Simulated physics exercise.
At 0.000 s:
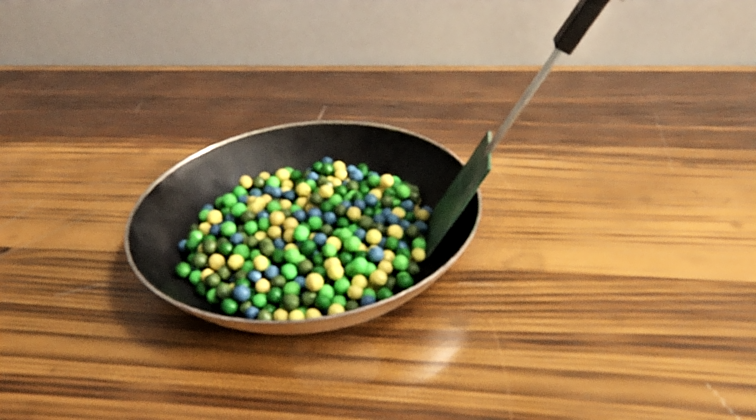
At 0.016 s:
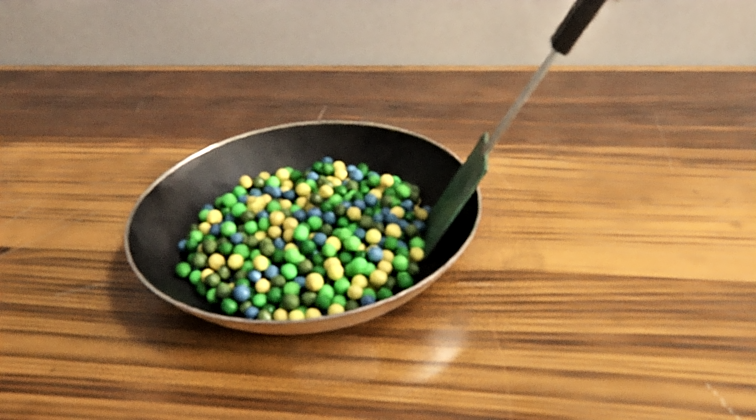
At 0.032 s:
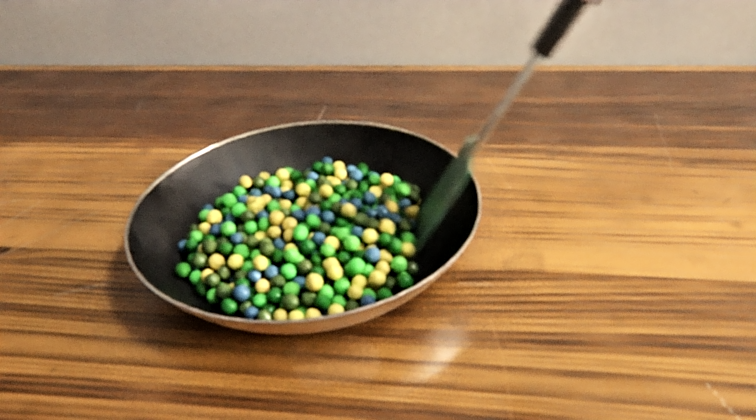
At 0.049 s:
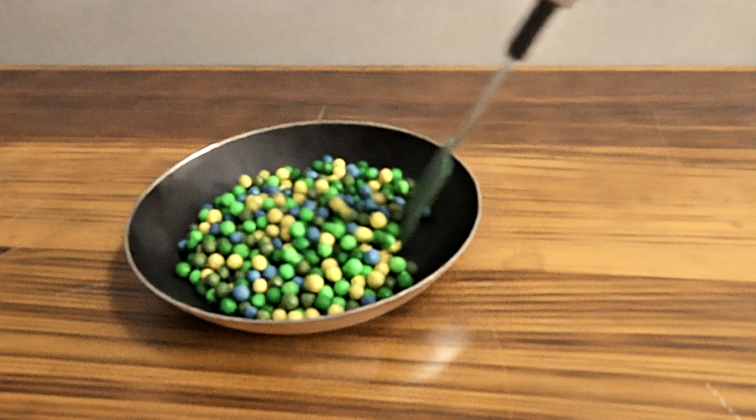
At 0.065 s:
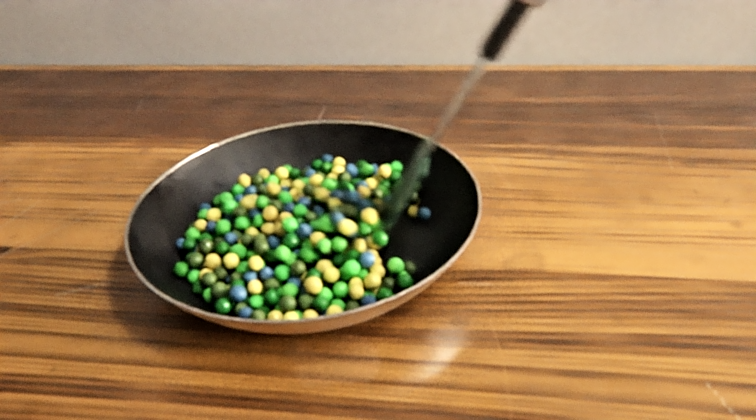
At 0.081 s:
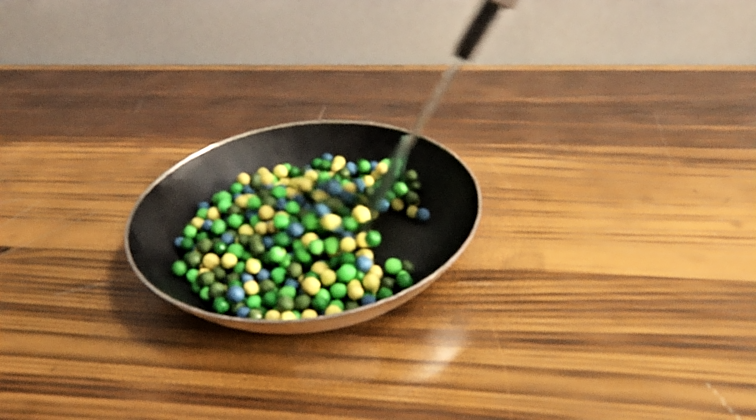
In a dark frying pan, a green turner pushes through colourful round sweets toward the left.
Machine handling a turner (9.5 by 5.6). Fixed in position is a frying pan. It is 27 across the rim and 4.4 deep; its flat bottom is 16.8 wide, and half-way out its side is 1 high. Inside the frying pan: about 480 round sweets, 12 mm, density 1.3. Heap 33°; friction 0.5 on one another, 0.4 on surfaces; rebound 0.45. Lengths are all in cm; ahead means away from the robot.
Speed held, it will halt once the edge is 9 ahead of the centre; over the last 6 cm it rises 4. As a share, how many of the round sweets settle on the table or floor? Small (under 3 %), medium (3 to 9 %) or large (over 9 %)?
Large.
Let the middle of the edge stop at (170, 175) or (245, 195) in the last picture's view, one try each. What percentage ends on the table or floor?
Around 20 per cent for the first try and 10 per cent for the second.
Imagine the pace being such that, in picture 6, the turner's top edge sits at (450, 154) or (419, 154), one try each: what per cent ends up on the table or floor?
Respectively, some 5 and 15 per cent.
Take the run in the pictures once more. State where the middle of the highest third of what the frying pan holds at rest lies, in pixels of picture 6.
(227, 214).
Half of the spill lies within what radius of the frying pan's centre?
The answer is around 38 cm.
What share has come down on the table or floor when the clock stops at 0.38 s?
Share at that moment: Roughly 10 %.
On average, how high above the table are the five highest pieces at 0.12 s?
I'd put them at about 7 centimetres above the table.
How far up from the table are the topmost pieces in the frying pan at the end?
Height at rest: Roughly 4.5 cm.
After 0.12 s, sloping 61°, highest piece 7 above the table; 477 in the frying pan.
After 0.16 s, sloping 61°, highest piece 7 above the table; 477 in the frying pan.
After 0.38 s, sloping 61°, highest piece 15 above the table; 402 in the frying pan, 59 on the table or floor, 16 on the blade or in flight.
After 1.43 s, sloping 61°, highest piece 4 above the table; 402 in the frying pan, 75 on the table or floor.
At rest, 402 in the frying pan, 75 on the table or floor. That is 16 % on the table or floor.
